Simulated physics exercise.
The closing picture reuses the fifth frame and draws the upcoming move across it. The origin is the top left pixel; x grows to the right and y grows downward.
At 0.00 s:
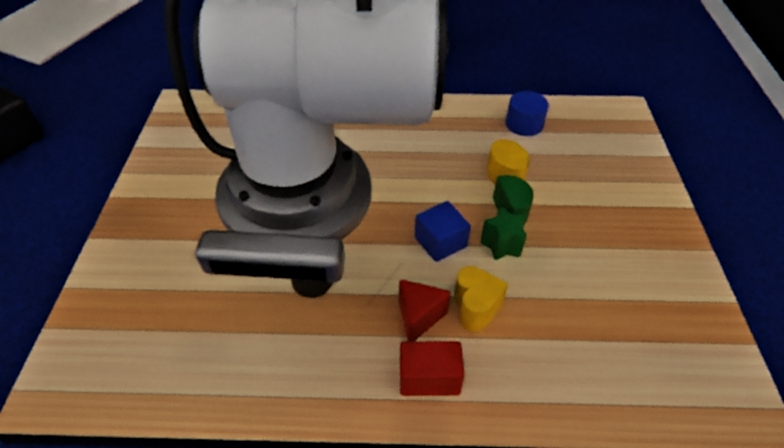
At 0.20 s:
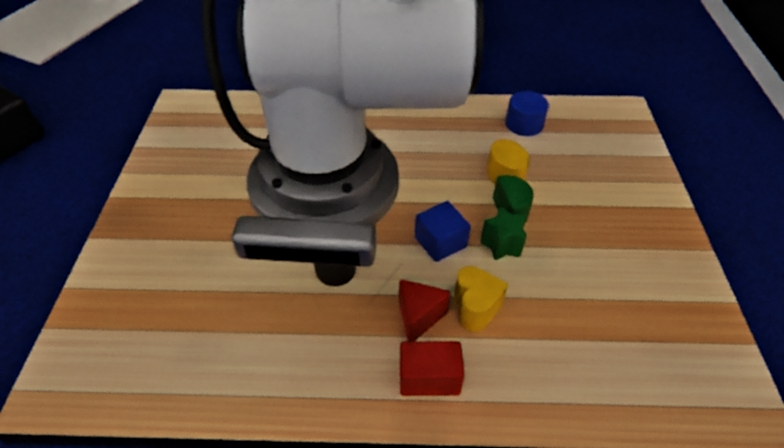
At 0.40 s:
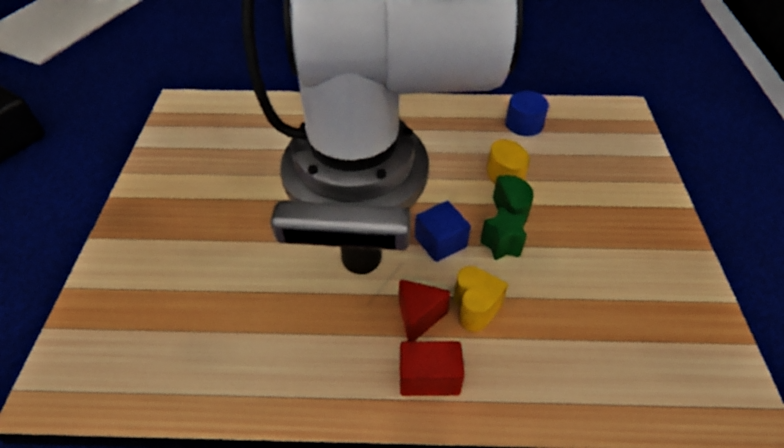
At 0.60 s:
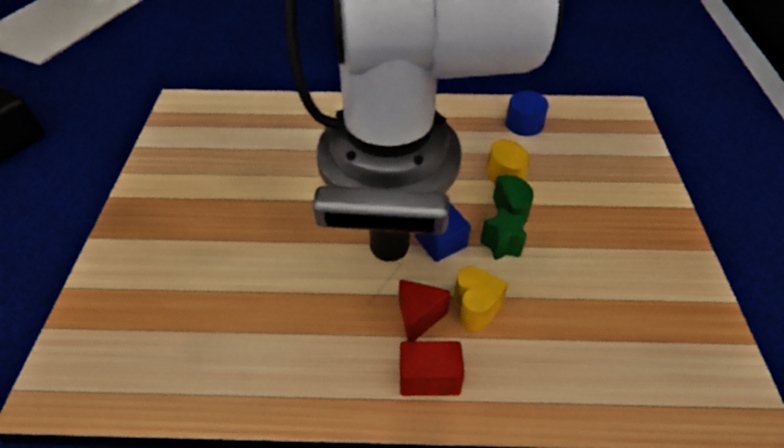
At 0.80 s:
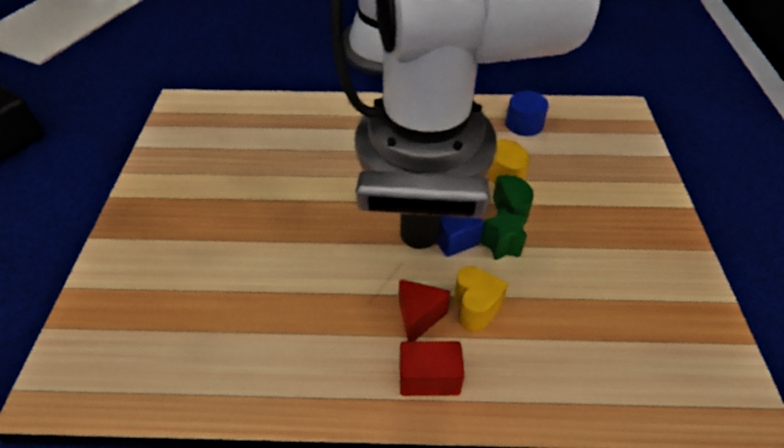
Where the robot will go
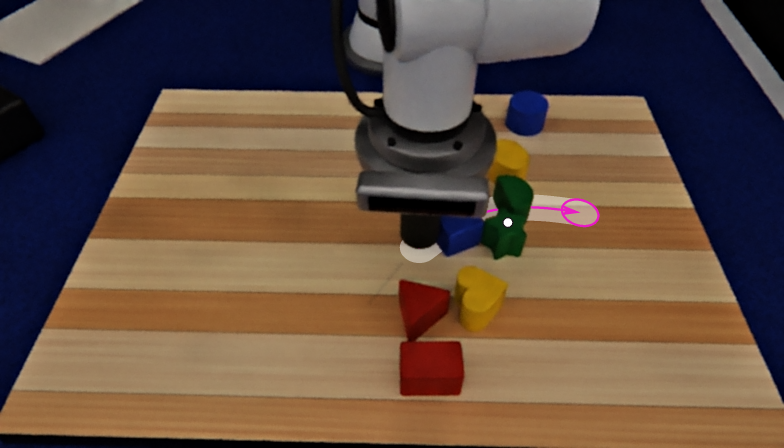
On a striped wooden board, a robot arm moves right to a blue block.
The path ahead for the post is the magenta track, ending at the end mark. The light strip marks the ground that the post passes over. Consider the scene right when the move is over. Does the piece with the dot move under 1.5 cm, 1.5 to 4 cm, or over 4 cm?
It moves quite far, over 4 cm.
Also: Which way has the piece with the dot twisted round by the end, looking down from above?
From the top: Clockwise.
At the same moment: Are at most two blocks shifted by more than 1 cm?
No.
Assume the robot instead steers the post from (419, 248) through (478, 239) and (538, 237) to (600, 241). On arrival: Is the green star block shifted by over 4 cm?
Yes, it checks out.
Drawn move, from (419, 248) through (465, 219) and (520, 207) to (580, 213); the dot is on the green star block.
What follows on the original path. One third of the way, post (469, 206); blue square piece (509, 207), turned 65° clockwise; green star block (543, 227); green D-shaped block (527, 189), turned 40° anticlockwise.
Two thirds of the way, post (523, 195); blue square piece (547, 211), turned 95° clockwise; green star block (567, 240), turned 25° clockwise; green D-shaped block (560, 184), turned 15° anticlockwise.
At the end, post (585, 200); blue square piece (569, 216), turned 125° clockwise; green star block (571, 247), turned 50° clockwise; yellow elliptical block still; green D-shaped block (619, 187).
